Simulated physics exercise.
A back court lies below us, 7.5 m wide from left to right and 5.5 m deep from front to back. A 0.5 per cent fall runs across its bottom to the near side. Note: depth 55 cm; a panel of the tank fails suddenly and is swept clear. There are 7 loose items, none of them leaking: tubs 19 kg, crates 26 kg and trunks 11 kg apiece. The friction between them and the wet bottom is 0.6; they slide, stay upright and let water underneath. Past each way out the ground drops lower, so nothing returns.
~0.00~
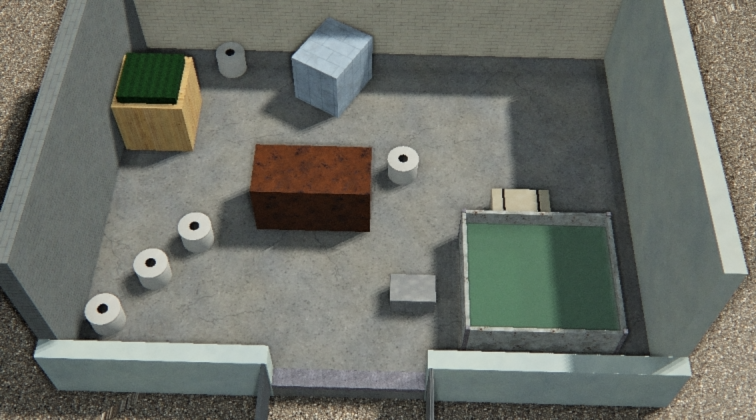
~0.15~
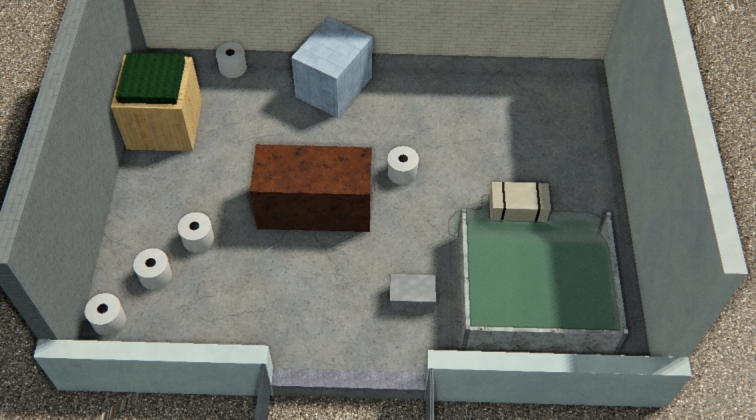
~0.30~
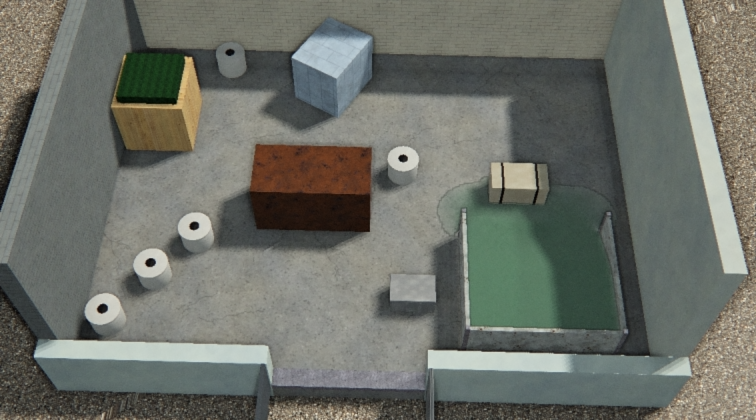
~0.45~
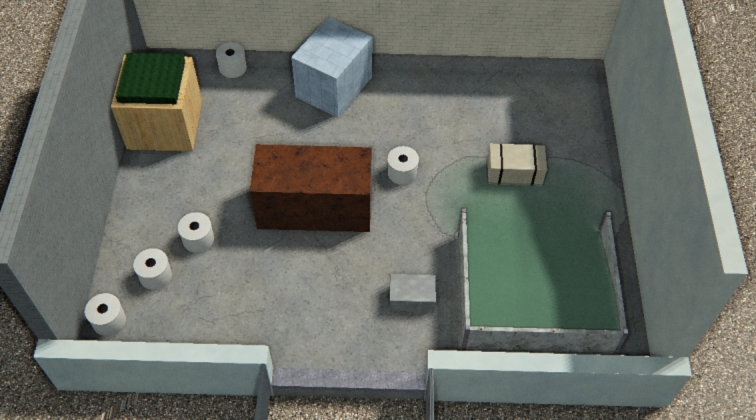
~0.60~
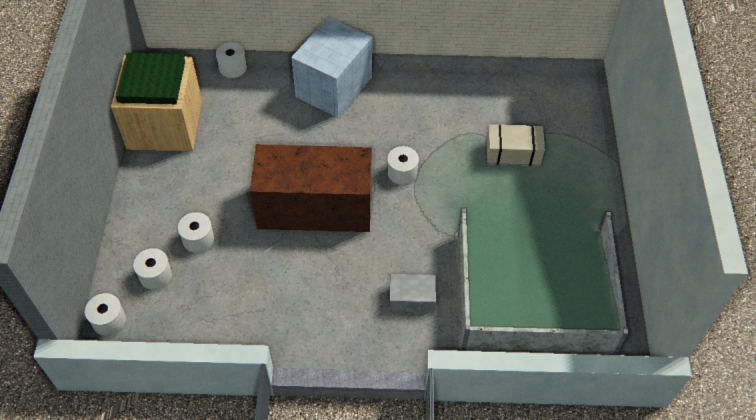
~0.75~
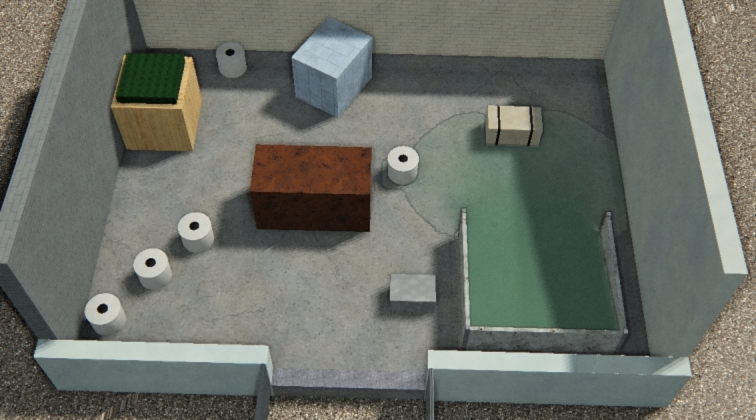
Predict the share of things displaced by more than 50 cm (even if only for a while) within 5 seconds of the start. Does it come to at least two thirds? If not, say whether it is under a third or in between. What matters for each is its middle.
No, under a third.
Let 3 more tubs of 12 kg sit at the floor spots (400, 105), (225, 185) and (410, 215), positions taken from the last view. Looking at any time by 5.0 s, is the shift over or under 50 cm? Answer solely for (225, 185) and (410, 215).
In the order asked they come out inside the limit, inside the limit.
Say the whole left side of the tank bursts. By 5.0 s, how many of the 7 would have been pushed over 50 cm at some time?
The answer then is 4.
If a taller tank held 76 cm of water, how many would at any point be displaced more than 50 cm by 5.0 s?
2.
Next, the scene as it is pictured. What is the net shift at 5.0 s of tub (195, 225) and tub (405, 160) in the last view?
In turn: 0 cm, 10 cm.
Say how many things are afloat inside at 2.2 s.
By my count, 1.
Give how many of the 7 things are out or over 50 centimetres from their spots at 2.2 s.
I count 1 of them.
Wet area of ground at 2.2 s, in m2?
Around 17 m2 of it.
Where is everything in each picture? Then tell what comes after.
A trunk at (521, 202) rests on the ground; a tub at (151, 263) rests on the ground; water covers 3.3 m2; 0 of 7 have shifted, in the first frame.
A trunk at (521, 196), on the bottom, 10 cm from its start; a tub at (151, 263), on the bottom; 4.1 m2 under water; 1 of 7 have shifted, in the second frame.
A trunk at (520, 176) rests on the ground, 43 cm from its start; a tub at (151, 263) rests on the ground; water covers 5.3 m2; 1 of 7 have shifted, in the third frame.
A trunk at (518, 157), on the bottom, 78 cm from its start; a tub at (151, 263) rests on the ground; water covers 6.7 m2; 1 of 7 have shifted, in the fourth frame.
A trunk at (517, 137) rests on the ground, 114 cm from its start; a tub at (151, 263), on the bottom; 8.2 m2 under water; 1 of 7 have shifted, in the fifth frame.
A trunk at (515, 118) rests on the ground, 151 cm from its start; a tub at (151, 263) rests on the ground; 9.6 m2 under water; 1 of 7 have shifted, in the sixth frame.
After 1.1 s 1 of 7 are over 50 cm from their spots; 0 afloat.
After 2.2 s 1 of 7 are over 50 cm from their spots; 1 afloat.
After 3.5 s 1 of 7 are over 50 cm from their spots; 1 afloat.
After 5.0 s 1 of 7 are over 50 cm from their spots, and 1 have been at some point; 1 afloat.
